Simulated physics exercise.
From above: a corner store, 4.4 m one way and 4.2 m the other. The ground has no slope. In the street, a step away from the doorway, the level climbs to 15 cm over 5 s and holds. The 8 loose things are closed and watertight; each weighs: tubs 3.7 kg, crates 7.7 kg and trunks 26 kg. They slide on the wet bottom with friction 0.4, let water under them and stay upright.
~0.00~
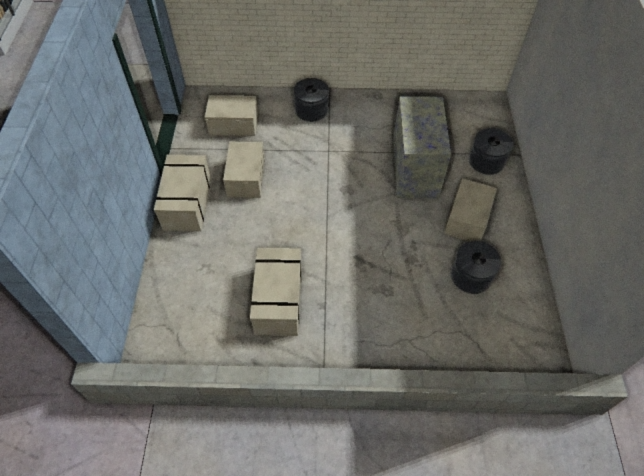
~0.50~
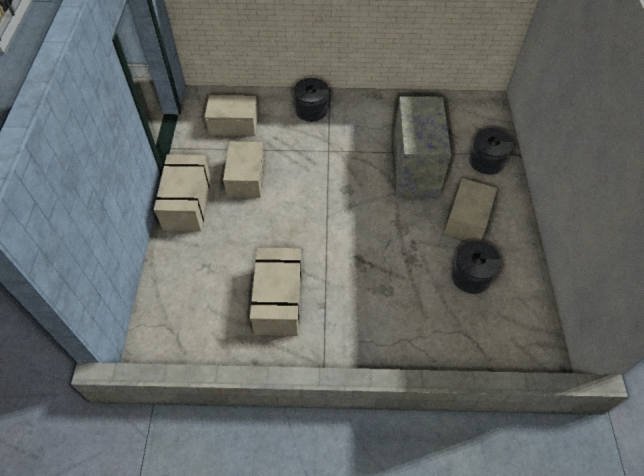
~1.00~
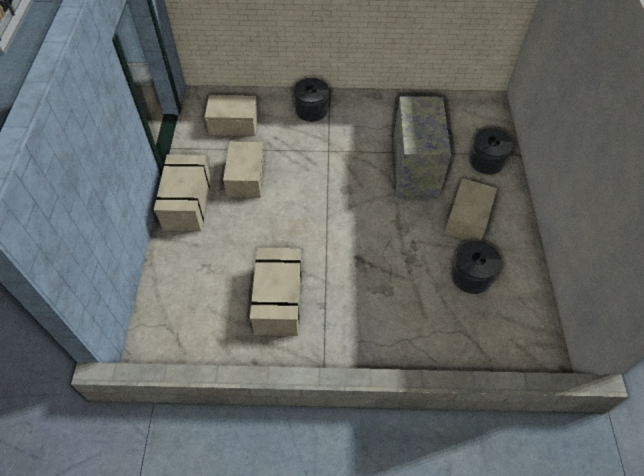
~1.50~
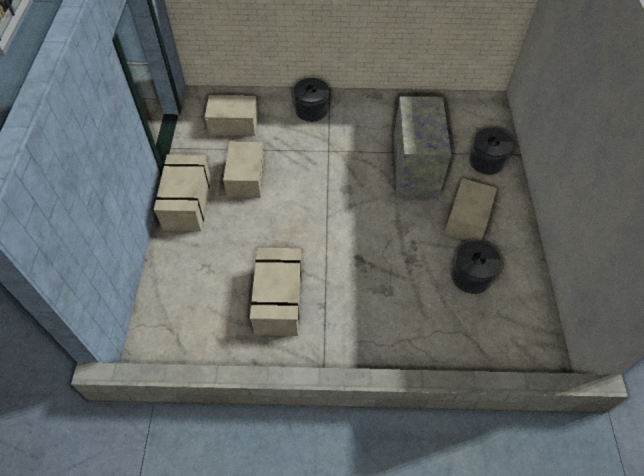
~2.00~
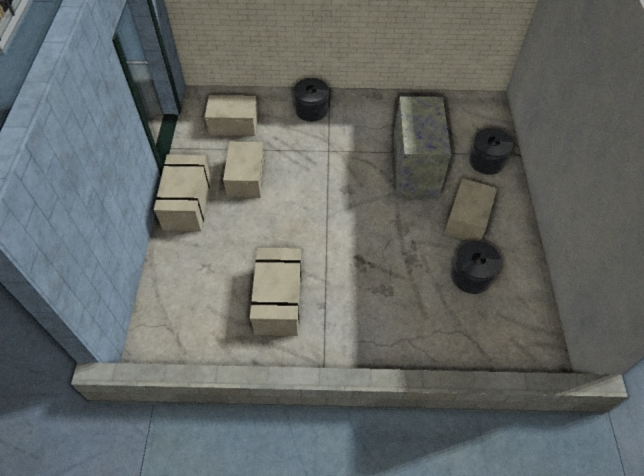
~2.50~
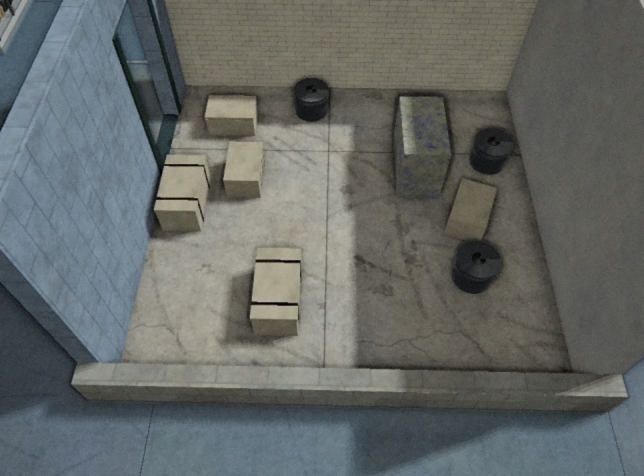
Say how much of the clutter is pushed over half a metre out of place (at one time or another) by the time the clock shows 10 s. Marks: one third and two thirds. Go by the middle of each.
It is from one to two thirds.
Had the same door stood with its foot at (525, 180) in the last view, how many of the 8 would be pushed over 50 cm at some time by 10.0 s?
Then 4.
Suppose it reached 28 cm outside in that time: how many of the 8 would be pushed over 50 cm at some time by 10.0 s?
In that case 6 of them.
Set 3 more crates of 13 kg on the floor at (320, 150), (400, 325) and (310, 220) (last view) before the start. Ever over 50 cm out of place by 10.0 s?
In turn: Over, under, under.
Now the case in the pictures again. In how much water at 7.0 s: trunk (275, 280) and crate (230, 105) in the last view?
About 1 and 5 cm.
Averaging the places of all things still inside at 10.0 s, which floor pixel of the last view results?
At about (396, 209).
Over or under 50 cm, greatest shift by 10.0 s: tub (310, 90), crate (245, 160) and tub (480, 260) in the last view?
In that order: More, past it, under.
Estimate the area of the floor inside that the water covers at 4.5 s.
Roughly 2.5 m2.
After 3.5 s 0 of 8 are over 50 cm from their spots; 0 afloat.
After 4.5 s 0 of 8 are over 50 cm from their spots; 0 afloat.
After 7.0 s 3 of 8 are over 50 cm from their spots; 2 afloat.
After 10.0 s 3 of 8 are over 50 cm from their spots, and 3 have been at some point; 3 afloat.
